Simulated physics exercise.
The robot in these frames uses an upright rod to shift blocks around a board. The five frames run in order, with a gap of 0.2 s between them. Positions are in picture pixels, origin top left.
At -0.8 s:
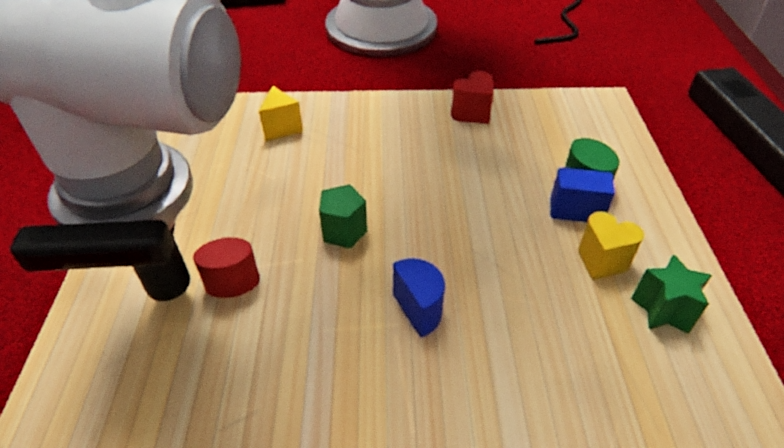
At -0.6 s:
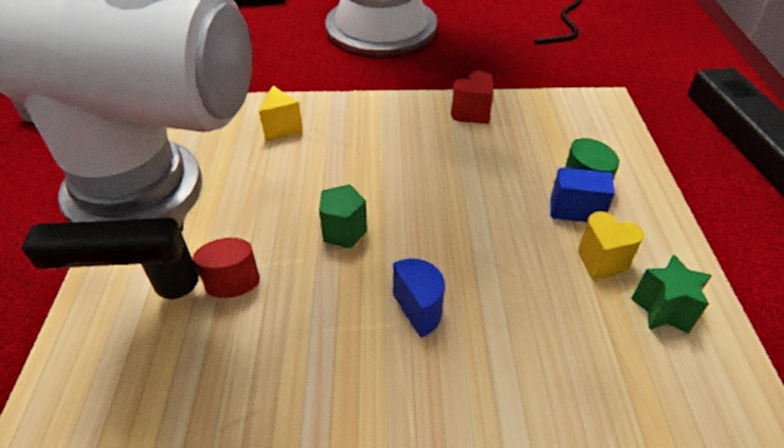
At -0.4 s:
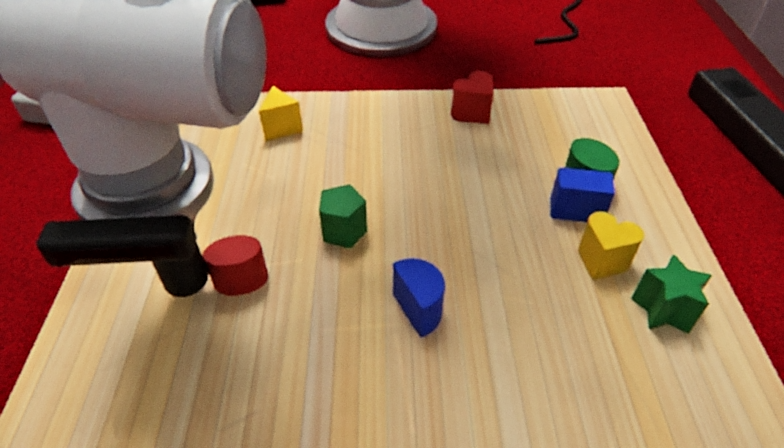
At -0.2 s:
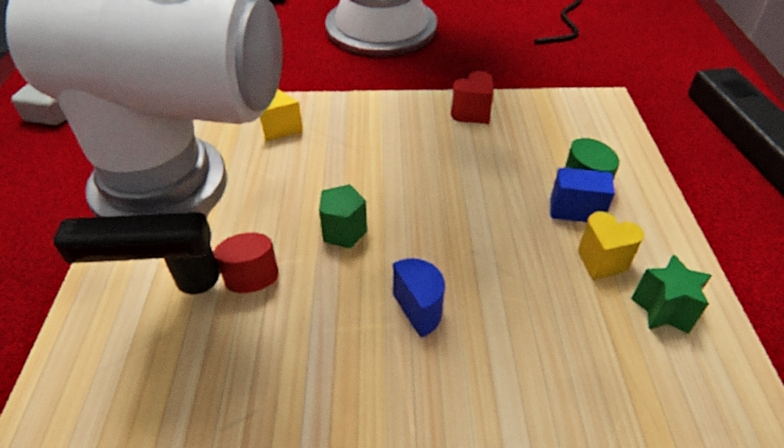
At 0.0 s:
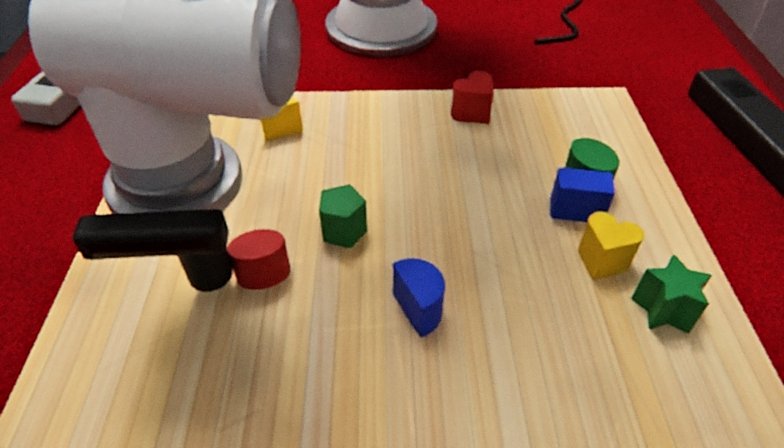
A robot arm with a black upright rod moved right until it met the red oval block, then nudged it a short way across the wooden board toward the green five-sided block, while the other blocks stayed still.
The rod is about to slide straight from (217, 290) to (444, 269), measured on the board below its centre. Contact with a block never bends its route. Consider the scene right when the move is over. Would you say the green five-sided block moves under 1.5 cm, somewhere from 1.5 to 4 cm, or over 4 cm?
The block shifts between 1.5 and 4 cm.
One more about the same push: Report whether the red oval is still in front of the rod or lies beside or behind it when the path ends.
Slipped clear.
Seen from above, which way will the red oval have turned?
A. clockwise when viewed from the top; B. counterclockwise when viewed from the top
My answer is option B.
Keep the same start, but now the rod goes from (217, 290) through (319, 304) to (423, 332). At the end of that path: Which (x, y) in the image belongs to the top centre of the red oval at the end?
Somewhere near (310, 232).
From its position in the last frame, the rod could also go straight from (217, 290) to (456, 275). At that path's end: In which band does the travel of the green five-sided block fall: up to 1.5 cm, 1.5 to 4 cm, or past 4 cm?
It travels between 1.5 and 4 cm.
On the path given first. One third of the way, rod (292, 268); red oval (323, 223), turned 50° anticlockwise; green five-sided block (349, 192).
Two thirds of the way, rod (370, 261); red oval (354, 214); green five-sided block (353, 181), turned 20° clockwise.
At the end, rod (446, 254); red oval (354, 214), turned 130° anticlockwise; green five-sided block (353, 181), turned 20° clockwise; blue D-shaped block in place.
